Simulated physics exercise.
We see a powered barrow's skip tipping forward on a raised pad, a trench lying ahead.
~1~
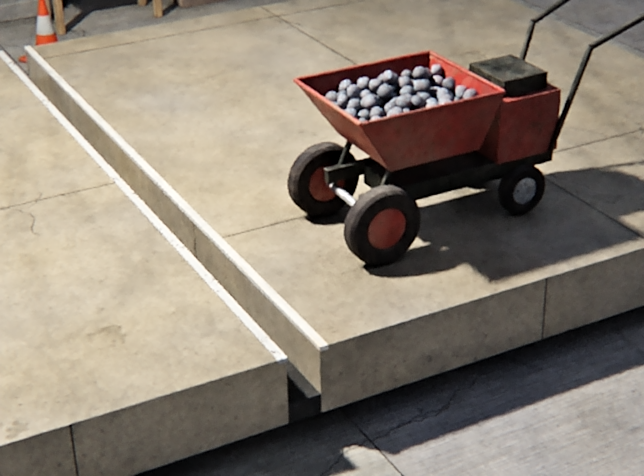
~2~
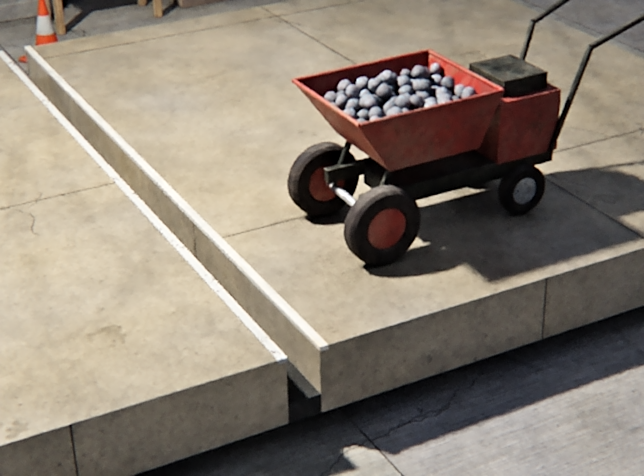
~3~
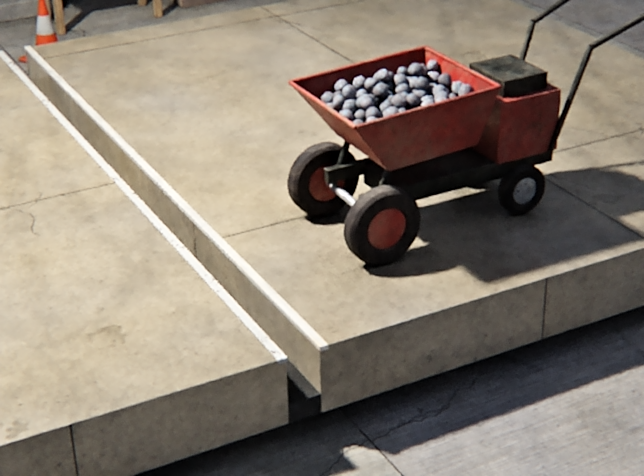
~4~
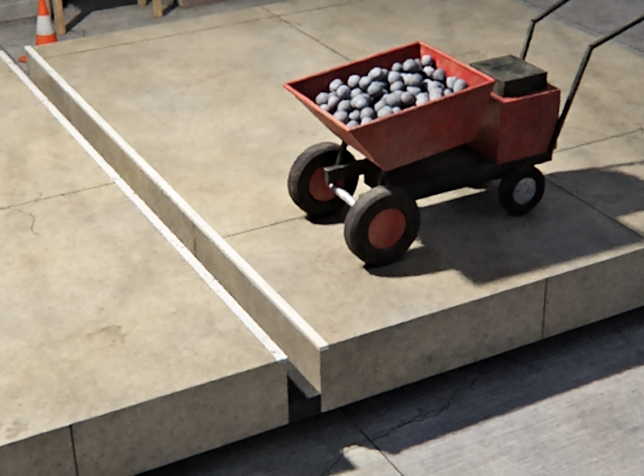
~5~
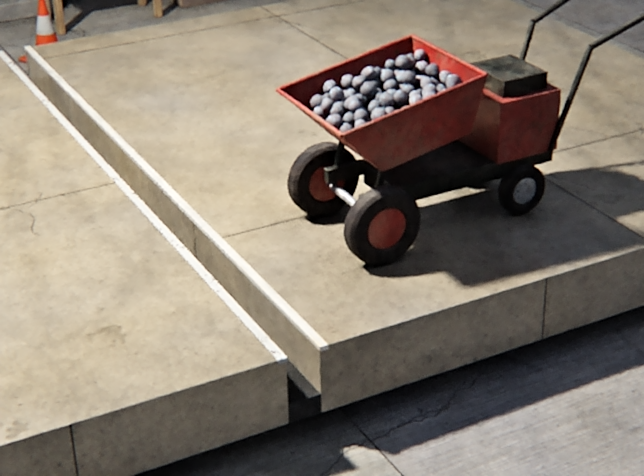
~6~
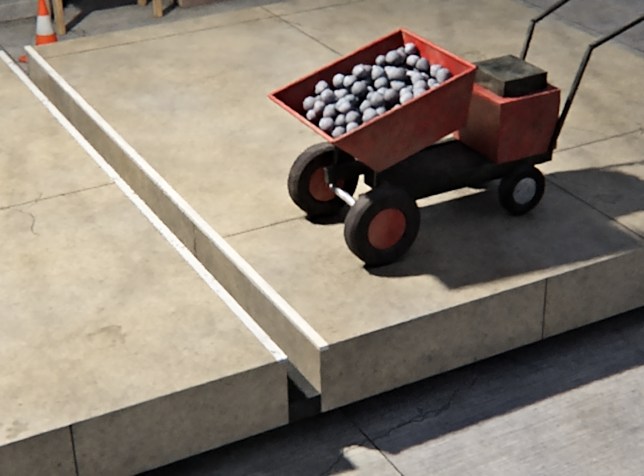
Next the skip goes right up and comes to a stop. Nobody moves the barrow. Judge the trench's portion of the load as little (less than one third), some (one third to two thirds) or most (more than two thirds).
Some.
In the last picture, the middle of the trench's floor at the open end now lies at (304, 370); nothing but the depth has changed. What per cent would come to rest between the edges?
Close to 40 per cent, I reckon.
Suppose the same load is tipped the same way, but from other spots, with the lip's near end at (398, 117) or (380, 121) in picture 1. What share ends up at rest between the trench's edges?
In order: 50 % and 60 %.
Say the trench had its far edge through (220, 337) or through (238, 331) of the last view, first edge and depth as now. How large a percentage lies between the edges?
Roughly 100 percent first and 80 percent second.
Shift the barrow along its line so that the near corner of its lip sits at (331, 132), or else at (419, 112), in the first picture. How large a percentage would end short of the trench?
In turn 0 and 50 in a hundred.
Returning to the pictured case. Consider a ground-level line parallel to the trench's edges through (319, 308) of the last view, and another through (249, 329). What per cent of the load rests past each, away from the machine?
In order: Near 100 %, then 40 %.
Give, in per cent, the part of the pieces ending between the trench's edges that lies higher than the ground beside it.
About 20 in a hundred.
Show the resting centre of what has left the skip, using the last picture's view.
Roughly at (217, 268), give or take.
Soon, skip tipped steeply; all in the skip.
A while on, skip tipped right over; most in the skip; a small part in or heaped over the trench; a small part beyond it; a small part falling.
Towards the end, skip tipped right over; a small part in the skip; a stray few short of the trench; about half in or heaped over the trench; about a third beyond it.
Finally, skip tipped right over; a small part short of the trench; about half in or heaped over the trench; about a third beyond it.
